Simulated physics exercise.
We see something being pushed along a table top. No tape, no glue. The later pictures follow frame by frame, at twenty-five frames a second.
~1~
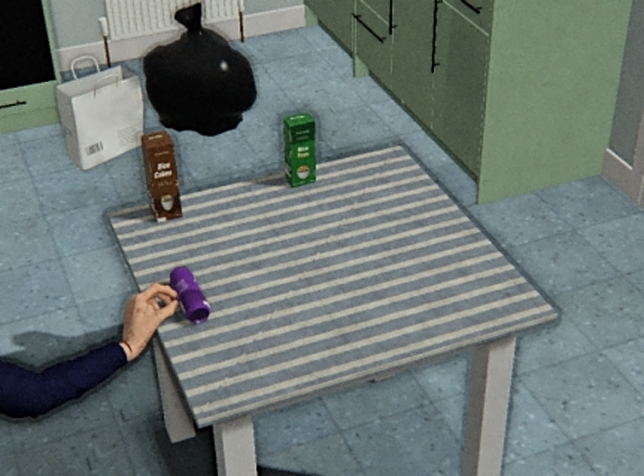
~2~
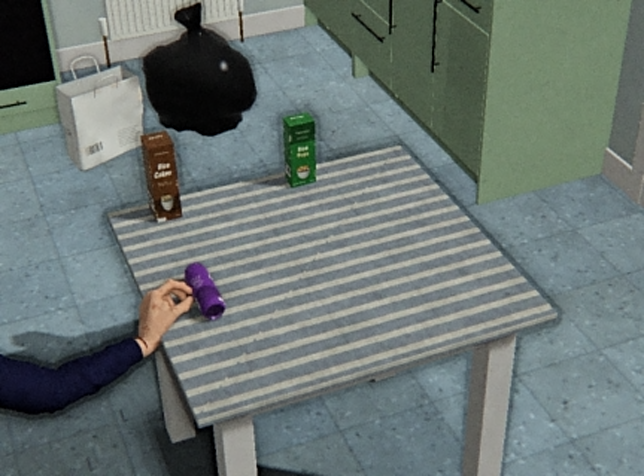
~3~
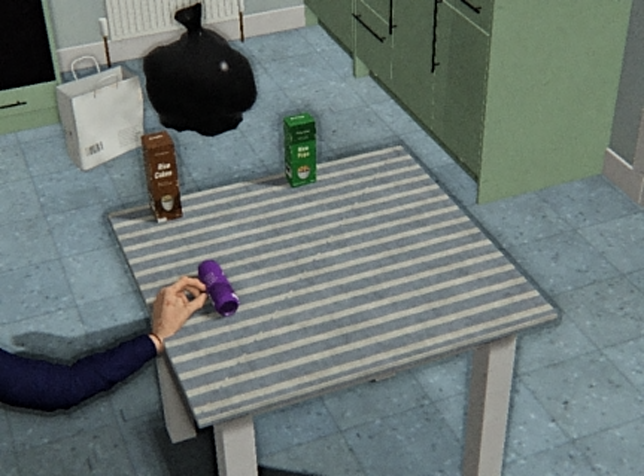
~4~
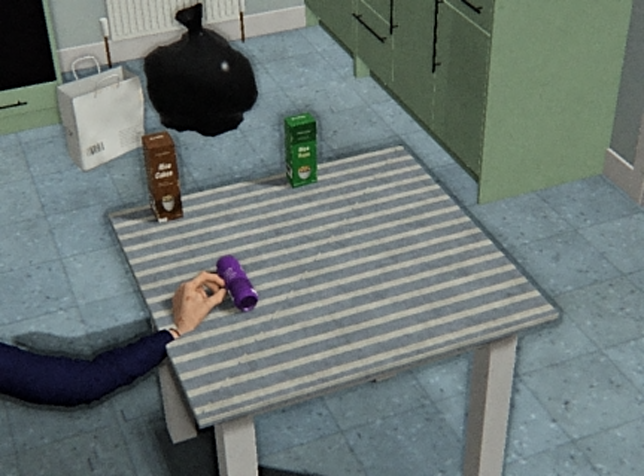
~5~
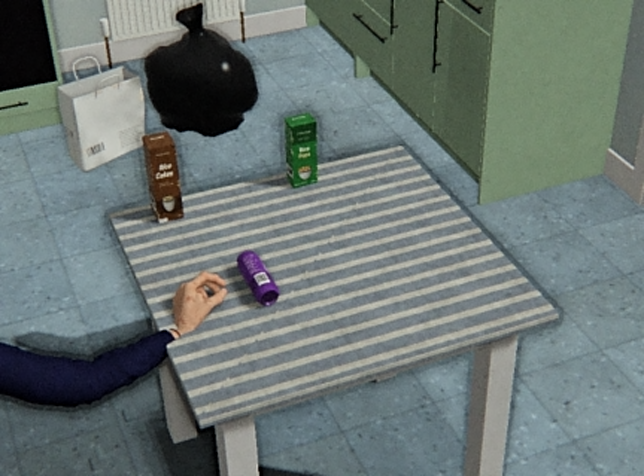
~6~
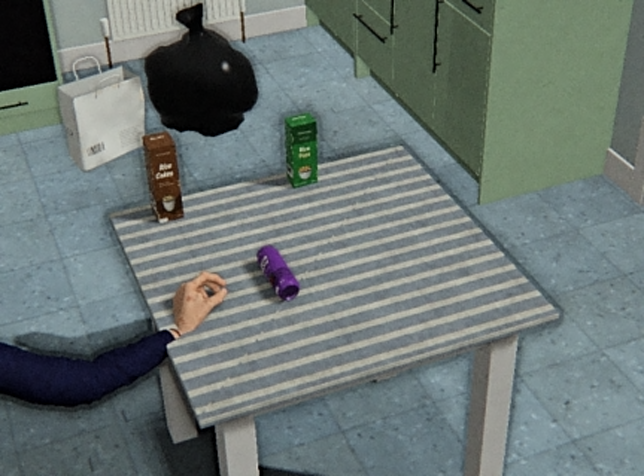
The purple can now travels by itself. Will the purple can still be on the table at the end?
The purple can falls off the table.
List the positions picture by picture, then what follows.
Under the hand; purple can (190, 295), in the first picture.
Under the hand; purple can (204, 291), in the second picture.
Under the hand; purple can (218, 288), in the third picture.
Purple can (237, 283), in the fourth picture.
Purple can (258, 278) shifted about its own width, in the fifth picture.
Purple can (278, 273) shifted well along, in the sixth picture.
Then, 0.20 s on from there, purple can shifted well along near (371, 248).
Then, 0.50 s on from there, purple can now off the table.
Then, 0.90 s on from there, things are still on the move.
In the end, off the table, purple can.
